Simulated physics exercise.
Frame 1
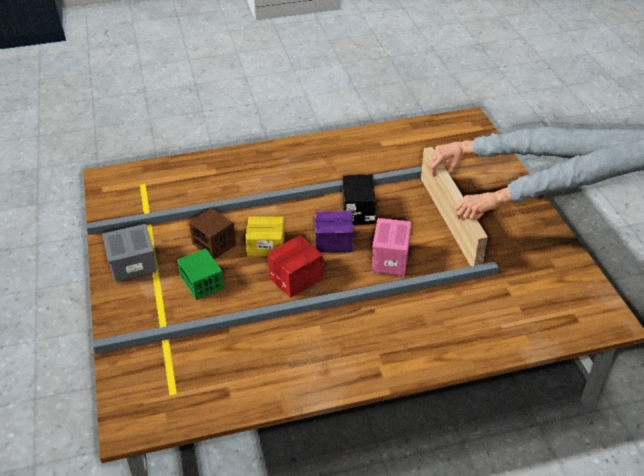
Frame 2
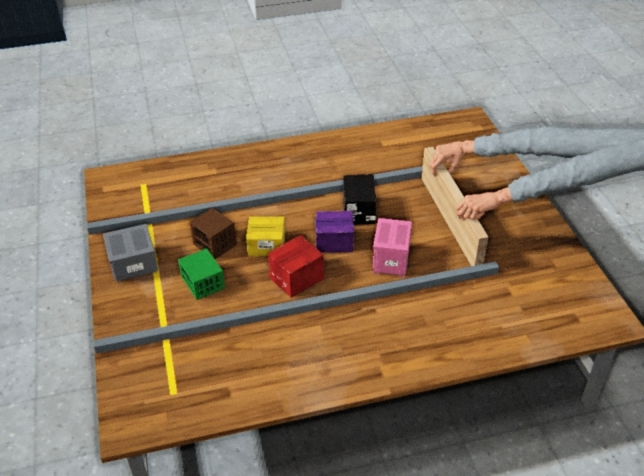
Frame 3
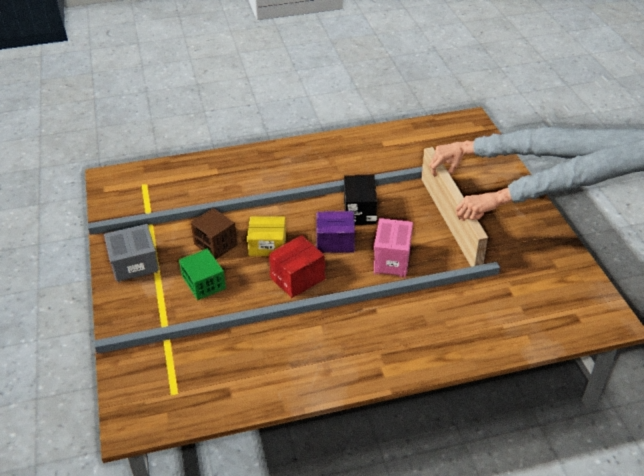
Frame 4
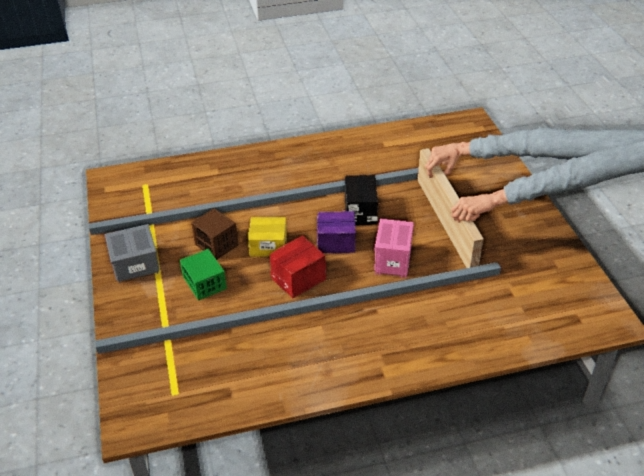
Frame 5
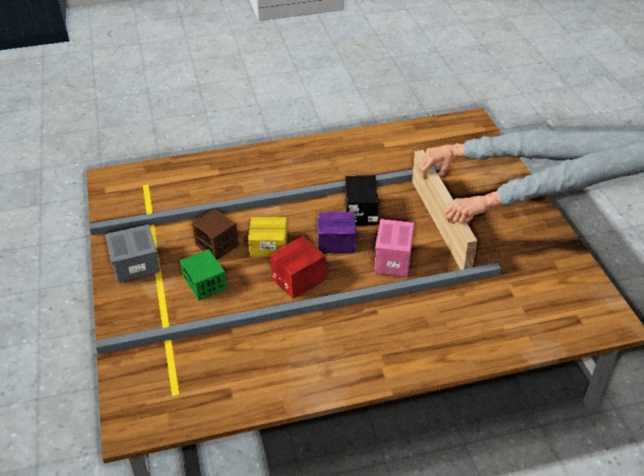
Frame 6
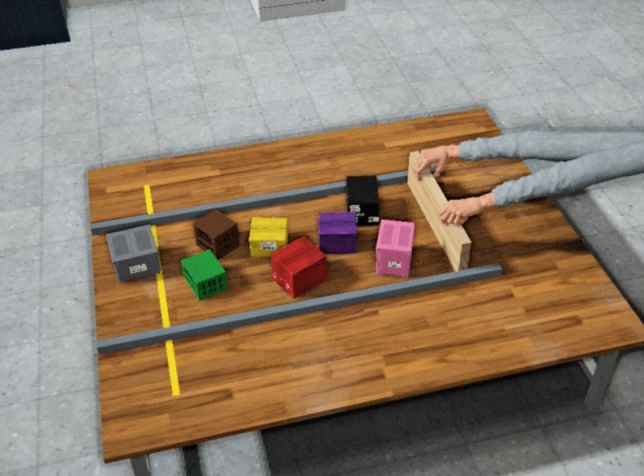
Hands easing a wooden plank slightly left between two rails toward eight coloured boxes, which stay still on a wooden table.
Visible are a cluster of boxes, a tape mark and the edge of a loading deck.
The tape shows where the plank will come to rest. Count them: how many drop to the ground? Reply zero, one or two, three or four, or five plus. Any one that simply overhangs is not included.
One or two.
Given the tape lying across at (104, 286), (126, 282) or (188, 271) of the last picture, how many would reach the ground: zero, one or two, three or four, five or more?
At least five; 5 or more; just one or two.
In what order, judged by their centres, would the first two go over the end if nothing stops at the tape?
The order is the grey tote, the green crate.
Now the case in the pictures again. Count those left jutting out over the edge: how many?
In total, 3 of them.
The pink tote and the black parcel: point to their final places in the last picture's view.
The pink tote ends up near (144, 301), and the black parcel near (137, 241).
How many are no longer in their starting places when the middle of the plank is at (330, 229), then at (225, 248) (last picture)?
By the first moment it's 4, by the second it's 8.
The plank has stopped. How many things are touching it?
In contact: 3.
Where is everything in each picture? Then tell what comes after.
In the first picture, grey tote (130, 253); green crate (201, 274); brown crate (213, 234); plank (452, 206); tape (156, 275).
In the second picture, green crate (202, 274); plank (452, 205).
In the third picture, brown crate (214, 234); purple parcel (335, 232).
In the fourth picture, grey tote (133, 254); black parcel (361, 200).
In the fifth picture, green crate (204, 275); red parcel (298, 267).
In the sixth picture, grey tote (134, 254); green crate (205, 275); brown crate (216, 234); plank (437, 210); tape (159, 276).
A little later, none off yet; grey tote at rest near (134, 254); green crate at rest near (205, 275); brown crate at rest near (216, 234).
Next, none off yet; grey tote shifted a little near (125, 255); green crate shifted about its own width near (159, 282); brown crate shifted well along near (162, 235).
When it is over, the number that fall off is one or two; down, green crate and grey tote.
